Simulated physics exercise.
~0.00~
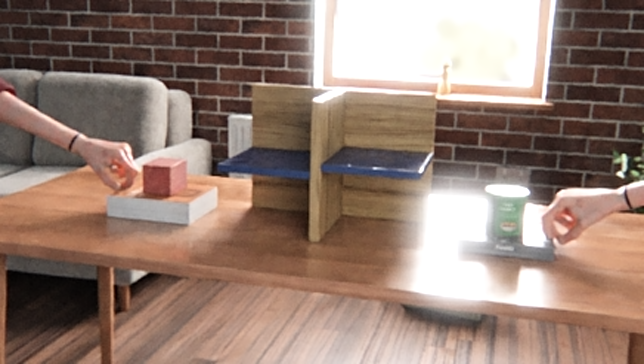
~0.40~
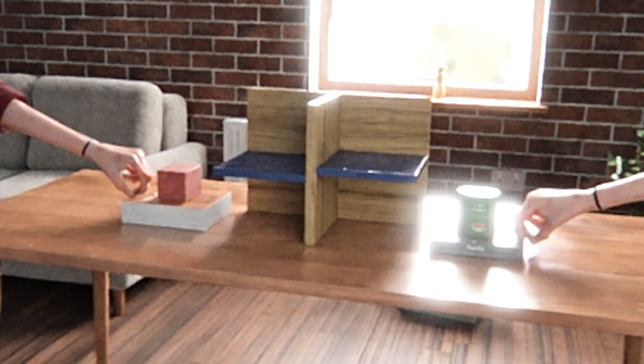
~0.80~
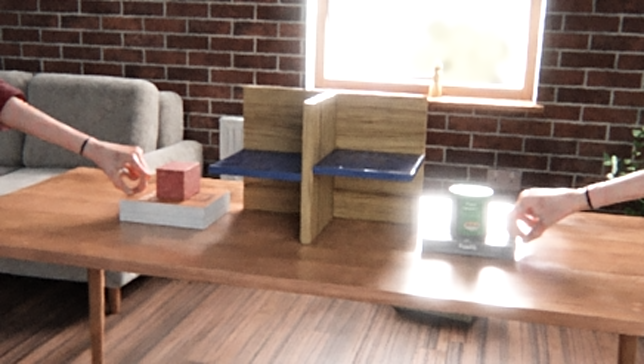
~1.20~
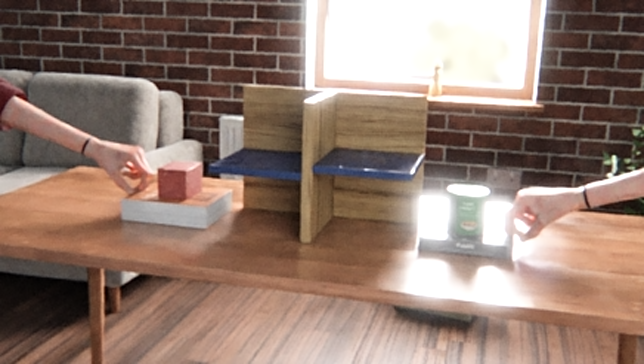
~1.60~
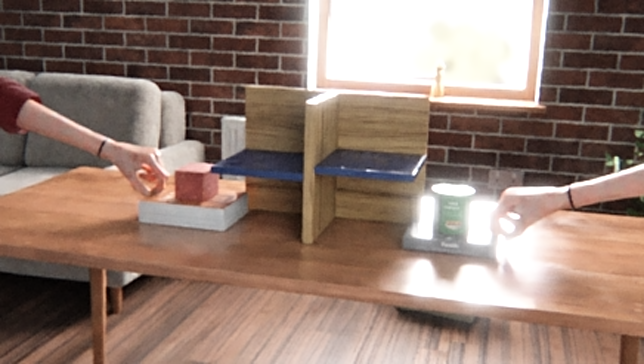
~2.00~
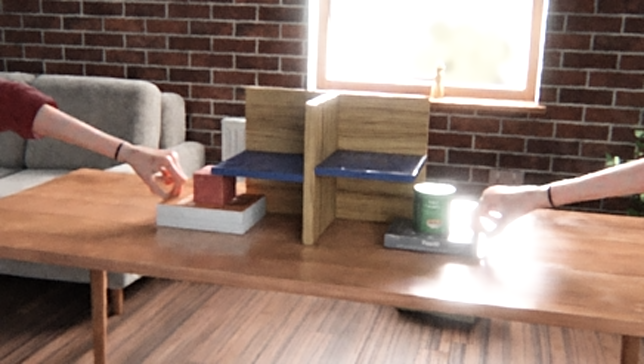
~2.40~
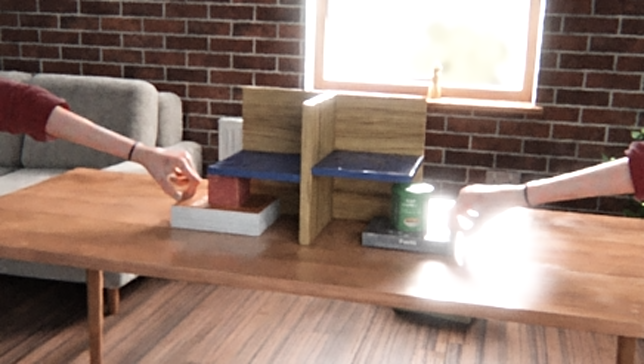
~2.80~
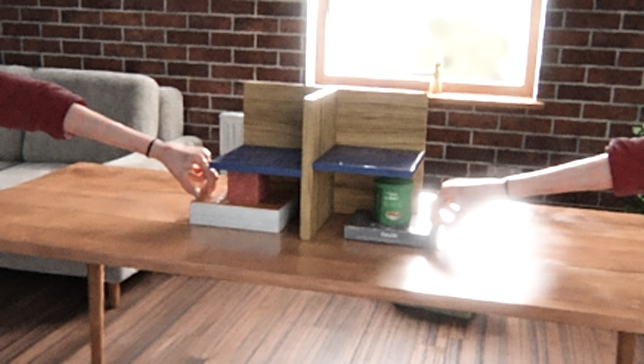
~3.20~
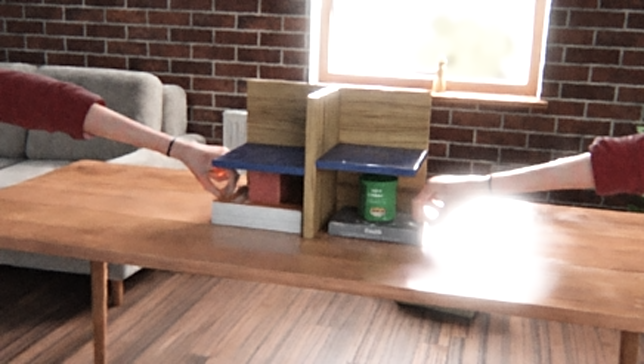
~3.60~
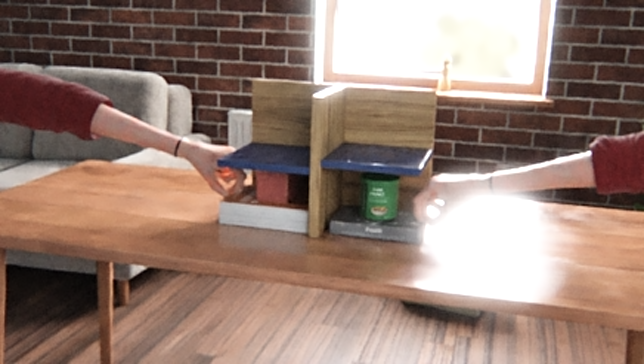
The clip shows two hands on a wooden table slowly pushing a red block on a white-edged base rightward and a green pot on a grey base leftward, until both items pass beneath the blue shelves of a wooden divider and stay upright on their bases.
